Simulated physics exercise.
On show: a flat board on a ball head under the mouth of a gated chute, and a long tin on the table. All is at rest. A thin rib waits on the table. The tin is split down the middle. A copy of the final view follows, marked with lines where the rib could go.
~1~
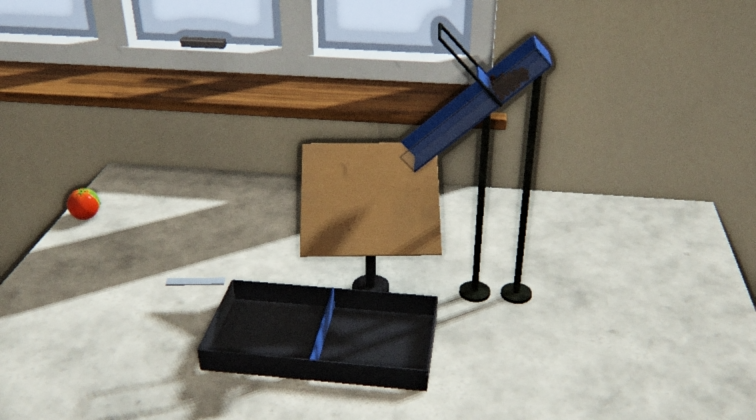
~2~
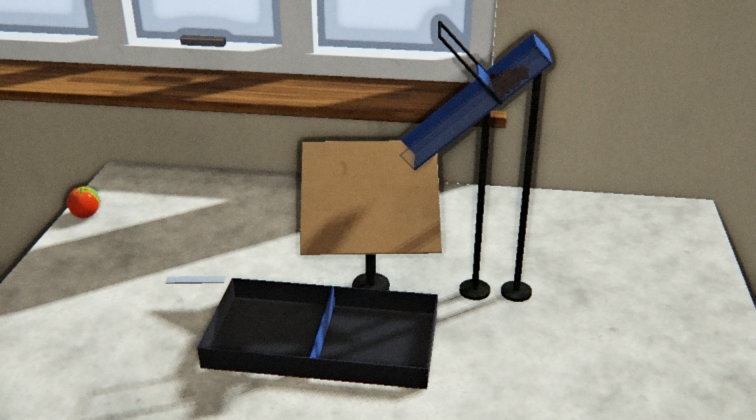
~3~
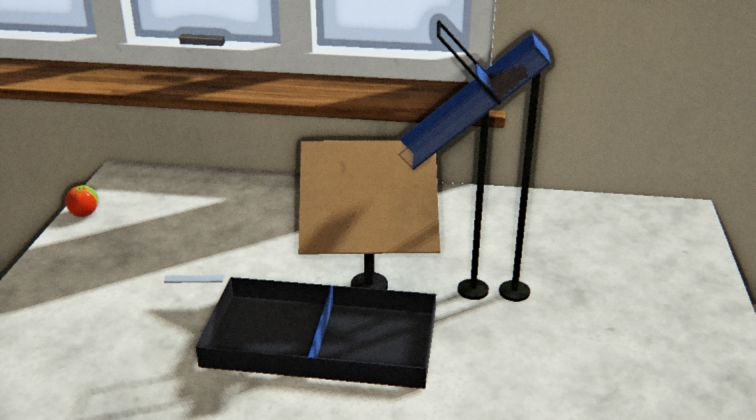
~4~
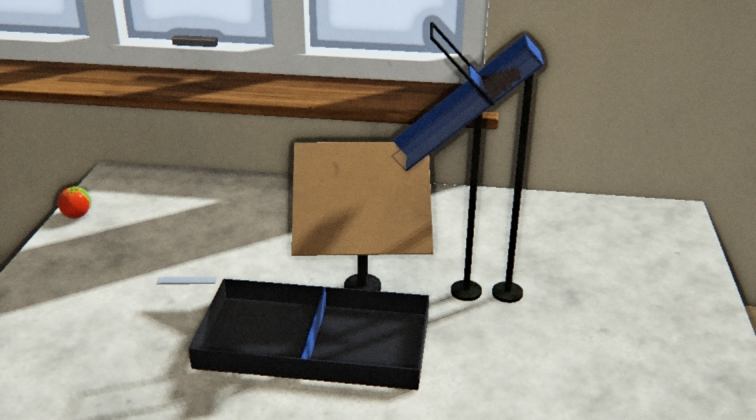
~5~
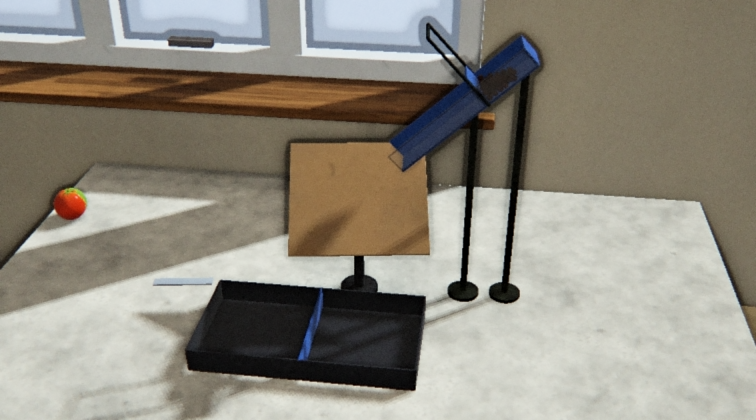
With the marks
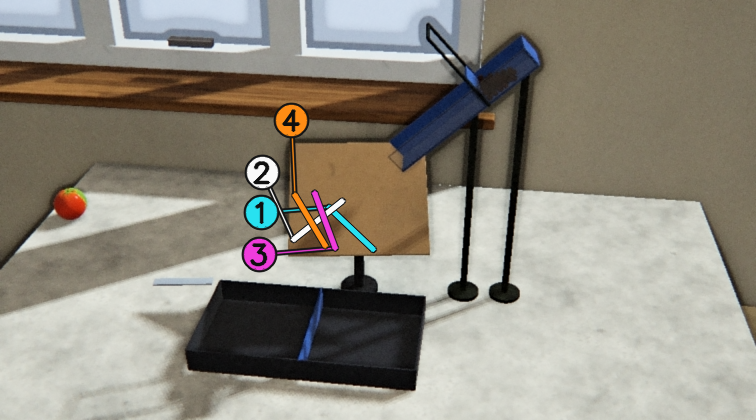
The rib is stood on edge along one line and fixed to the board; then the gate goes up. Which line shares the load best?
2 is best.
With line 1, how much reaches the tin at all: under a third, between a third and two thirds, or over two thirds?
Over two thirds.
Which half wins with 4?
More lands on the right.
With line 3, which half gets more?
More lands on the right.
On the marked copy, line 1 from (328, 207) to (373, 249); line 2 from (342, 201) to (293, 239); line 3 from (314, 193) to (335, 248); line 4 from (294, 195) to (325, 245).
With 1, of what is caught, only a few in the left half, all but a few in the right.
With 2, of what is caught, close to half in the left half, close to half in the right.
With 3, of what is caught, a small share in the left half, all but a few in the right.
With 4, of what is caught, a small share in the left half, the bulk in the right.
